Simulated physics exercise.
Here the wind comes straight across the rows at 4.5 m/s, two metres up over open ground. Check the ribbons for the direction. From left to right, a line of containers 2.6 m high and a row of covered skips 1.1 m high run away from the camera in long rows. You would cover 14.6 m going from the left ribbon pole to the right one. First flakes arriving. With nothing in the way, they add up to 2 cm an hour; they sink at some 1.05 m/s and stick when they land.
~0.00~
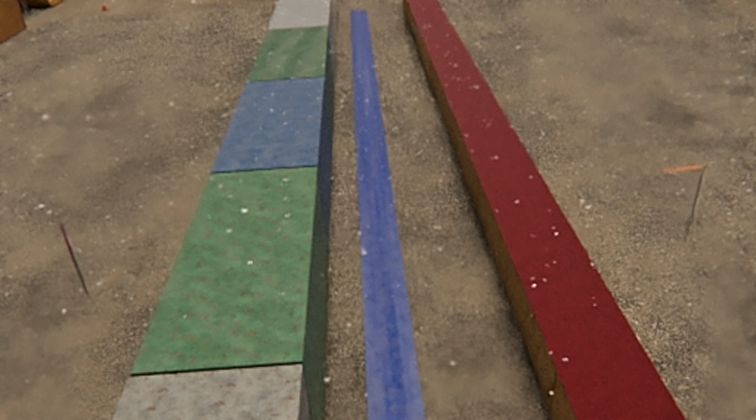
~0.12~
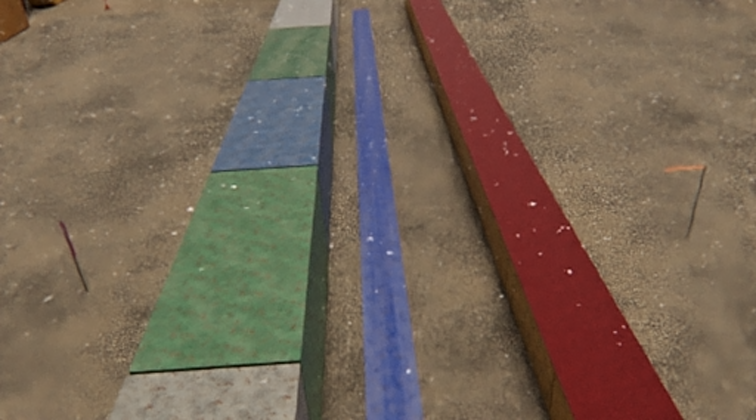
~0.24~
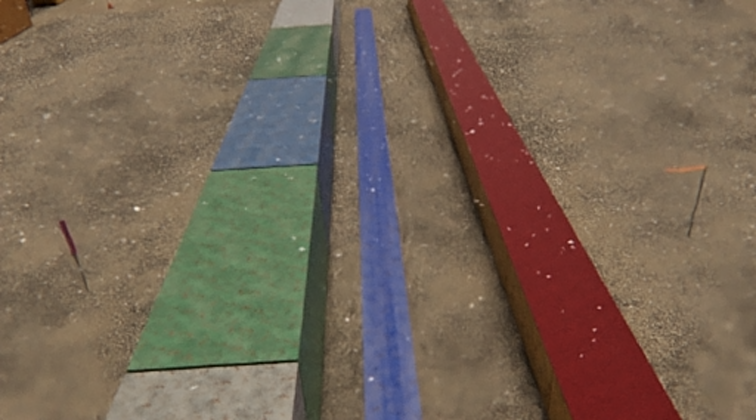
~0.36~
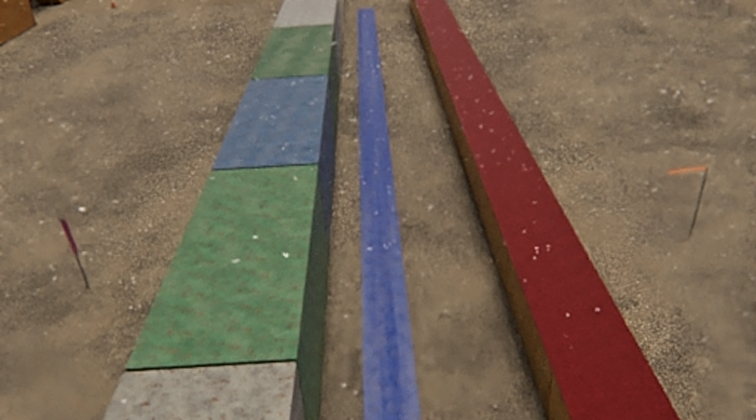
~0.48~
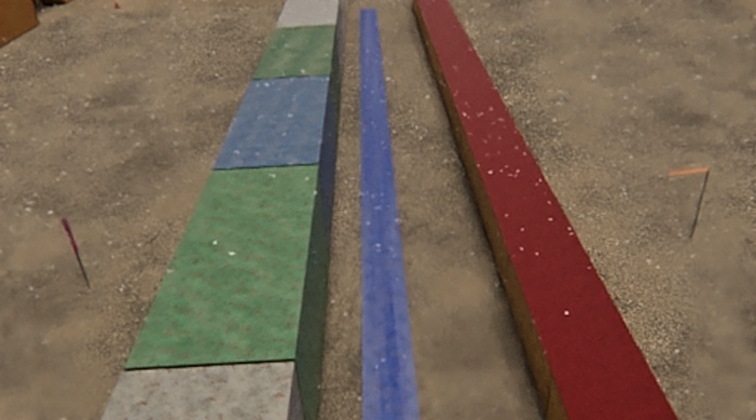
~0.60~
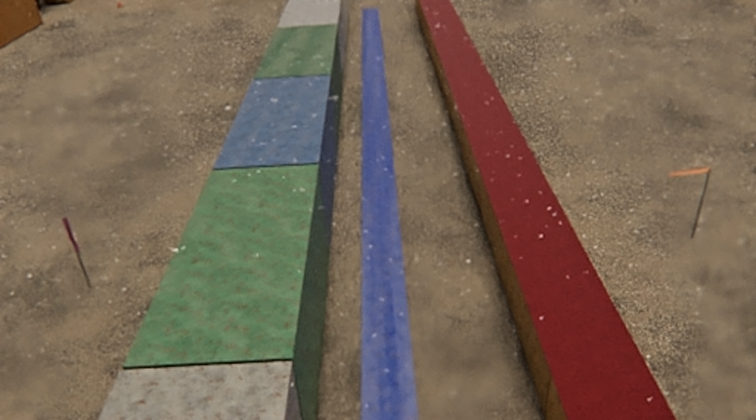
On open, gravelly ground, a row of green, blue and grey blocks, a narrow blue strip and a long red beam run away from the viewer, with a thin pole on either side. Pale flecks shift across them from one moment to the next, while the rows edge very slightly sideways.
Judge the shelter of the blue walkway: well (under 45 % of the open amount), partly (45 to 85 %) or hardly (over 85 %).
It receives from 45 to 85 % of what falls in the open.
10 minutes on, 2 mm on the blue walkway, 3 mm in the open.
30 minutes on, 7 mm on the blue walkway, 10 mm in the open.
60 minutes on, 14 mm on the blue walkway, 20 mm in the open, so the blue walkway has 69 % of the open amount; the left half of it has 66 %, the right half 72 %.
